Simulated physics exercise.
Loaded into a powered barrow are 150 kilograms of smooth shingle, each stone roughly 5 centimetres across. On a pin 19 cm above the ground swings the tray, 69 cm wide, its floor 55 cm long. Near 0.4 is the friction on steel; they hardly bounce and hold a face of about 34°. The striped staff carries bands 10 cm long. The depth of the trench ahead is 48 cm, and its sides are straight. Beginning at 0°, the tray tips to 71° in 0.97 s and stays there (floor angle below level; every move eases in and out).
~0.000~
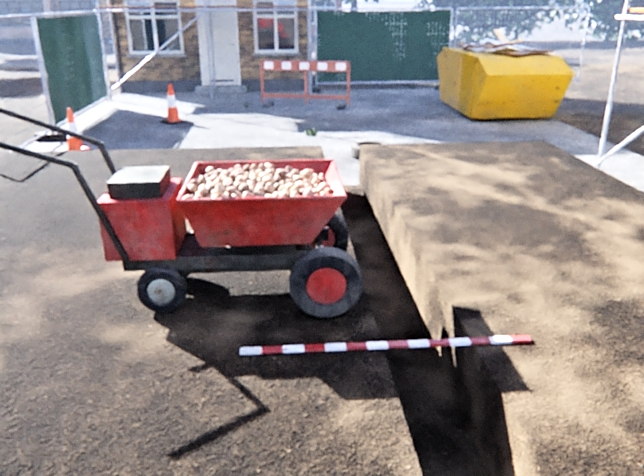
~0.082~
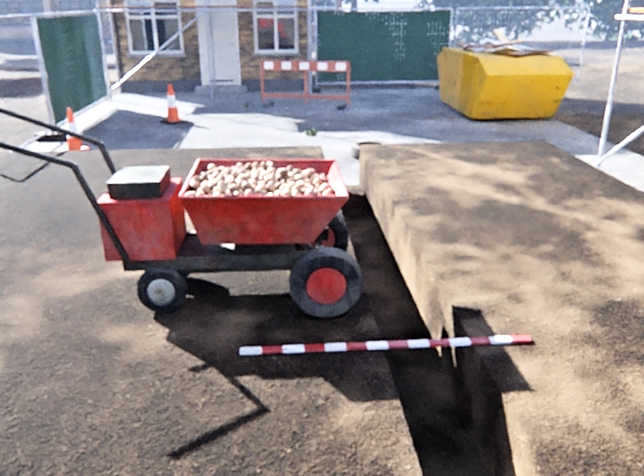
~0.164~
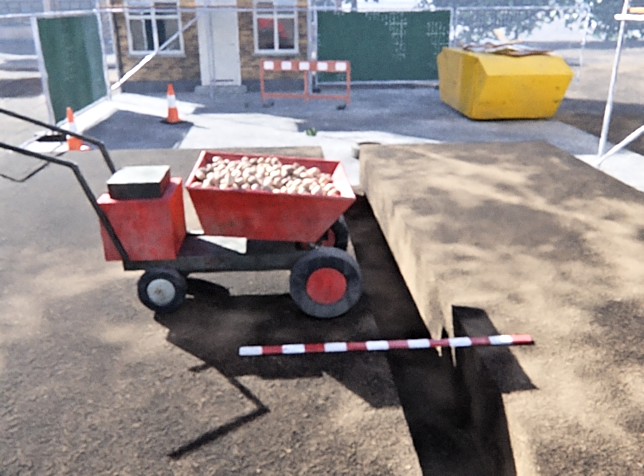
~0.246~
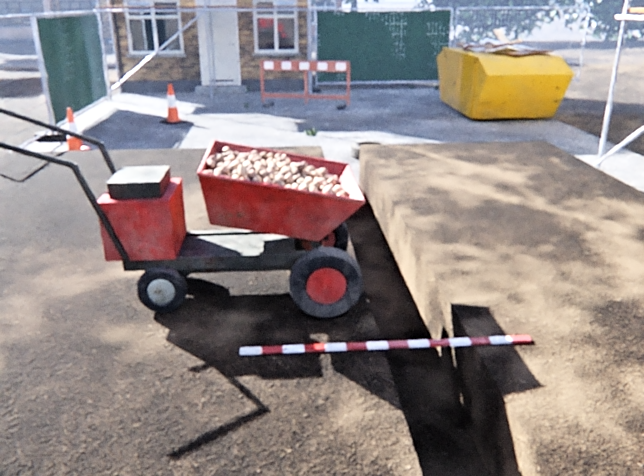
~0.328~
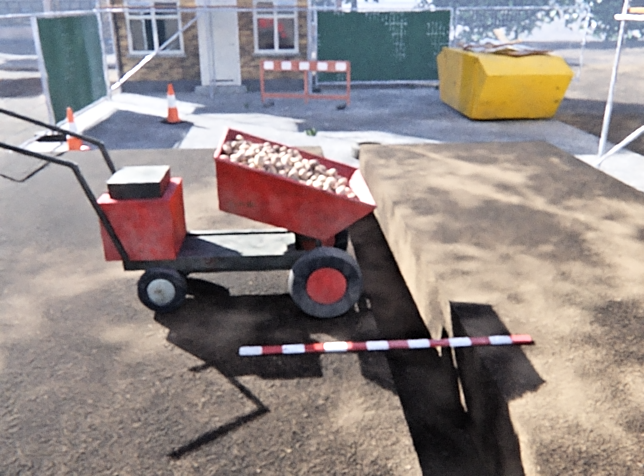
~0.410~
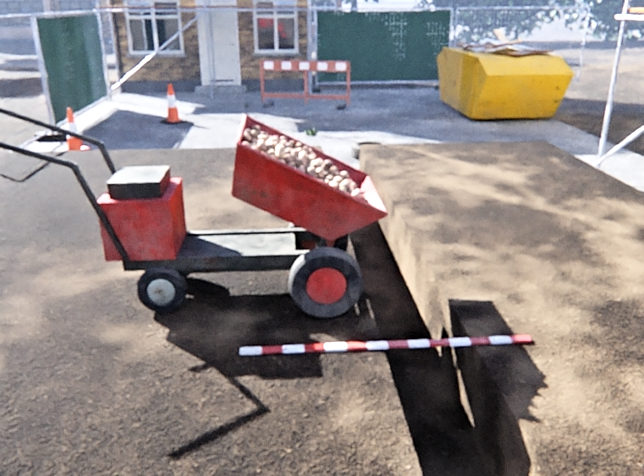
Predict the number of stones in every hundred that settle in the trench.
Close to 47 in a hundred.
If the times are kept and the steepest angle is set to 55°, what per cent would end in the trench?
Then about 35 per cent.
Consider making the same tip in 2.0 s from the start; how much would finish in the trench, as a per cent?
Around 60 per cent would end in the trench.
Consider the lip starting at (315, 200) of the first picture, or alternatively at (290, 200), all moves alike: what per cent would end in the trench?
First spot about 85, second spot about 100 per cent.
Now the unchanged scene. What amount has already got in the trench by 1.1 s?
Close to 15 per cent at that time.
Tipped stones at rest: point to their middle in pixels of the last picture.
I'd point somewhere around (450, 281).
After 0.7 s the floor is at 60°; 100 % in the tray; the foremost stones are at (417, 235).
After 1.1 s the floor is at 71°; 53 % in the tray, 16 % in the trench, 31 % past the trench; the foremost stones are at (498, 282).
After 1.4 s the floor is at 71°; 19 % in the tray, 28 % in the trench, 53 % past the trench; the foremost stones are at (591, 271).
After 3.4 s the floor is at 71°; 0 % in the tray, 47 % in the trench, 53 % past the trench; the foremost stones are past the picture's edge.
